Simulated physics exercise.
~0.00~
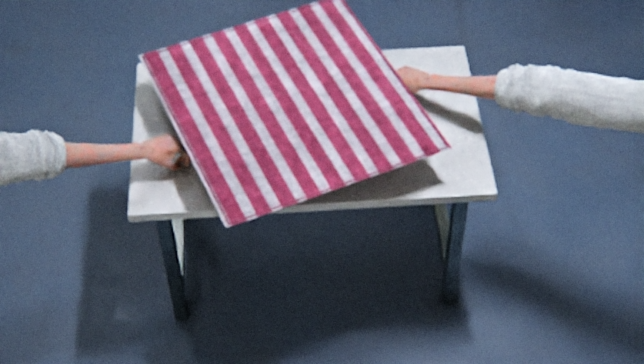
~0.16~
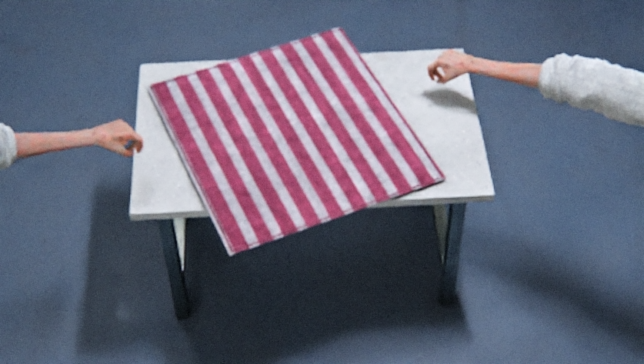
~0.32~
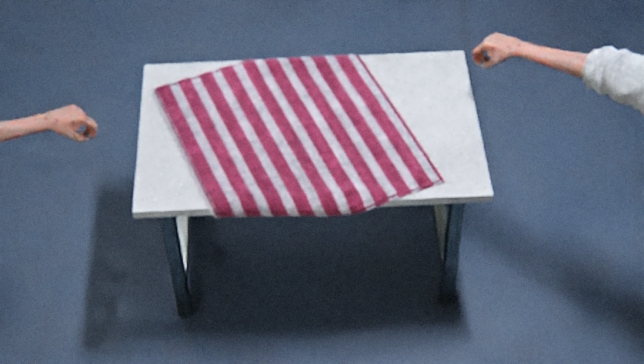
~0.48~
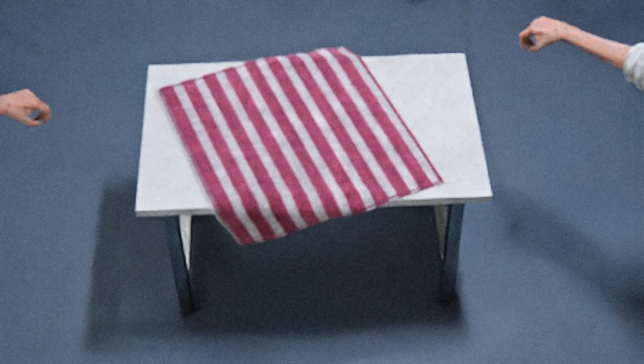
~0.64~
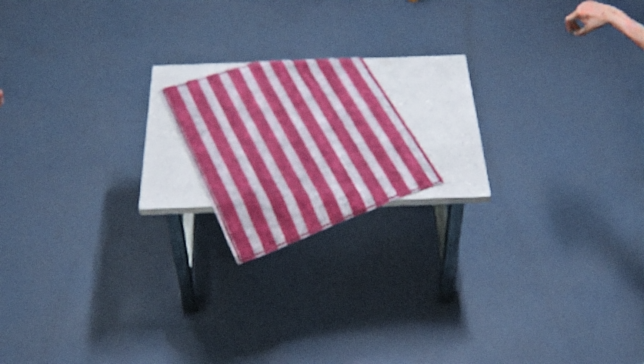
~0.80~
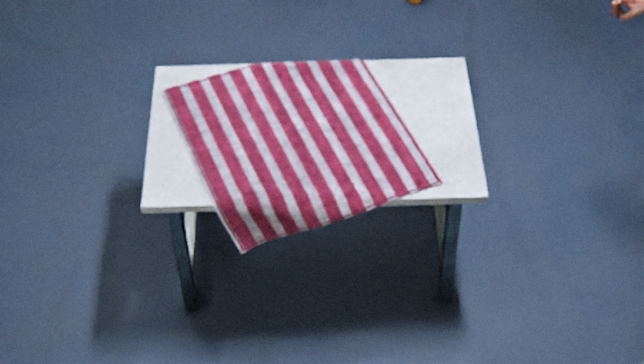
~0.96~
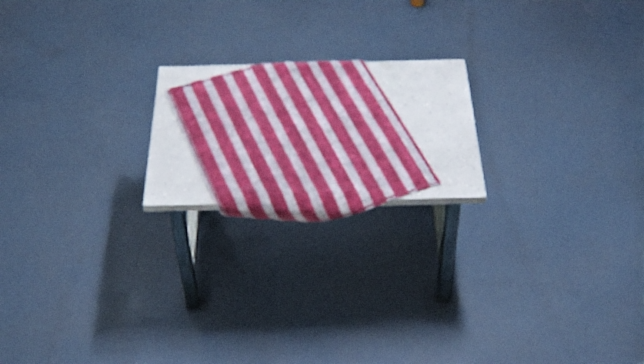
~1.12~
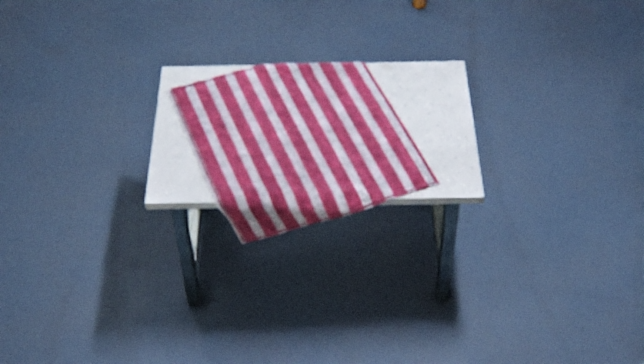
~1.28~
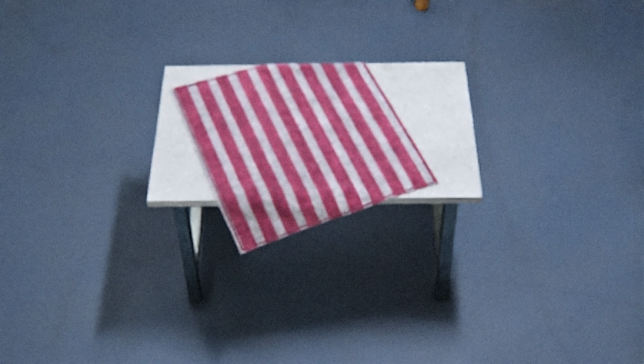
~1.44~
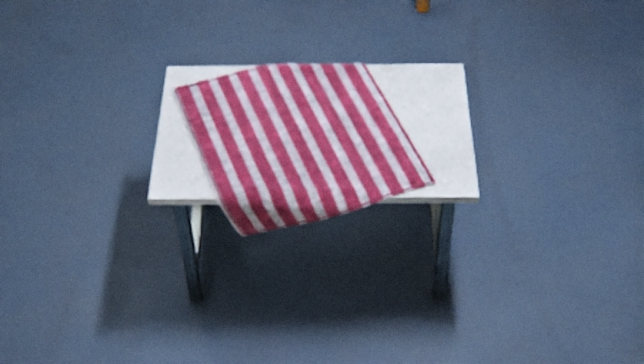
At the start, two hands reach in from the left and right, holding a pink and white striped cloth flat and tilted above a white table with dark legs. The hands let go, and the cloth drops onto the tabletop, lying at an angle with its lower corner past the front edge. As the hands draw back out of view, that overhanging corner folds under, swings down and flaps a few times. The rest of the cloth stays almost still. It ends resting mostly on the table, with the corner hanging over the front edge.
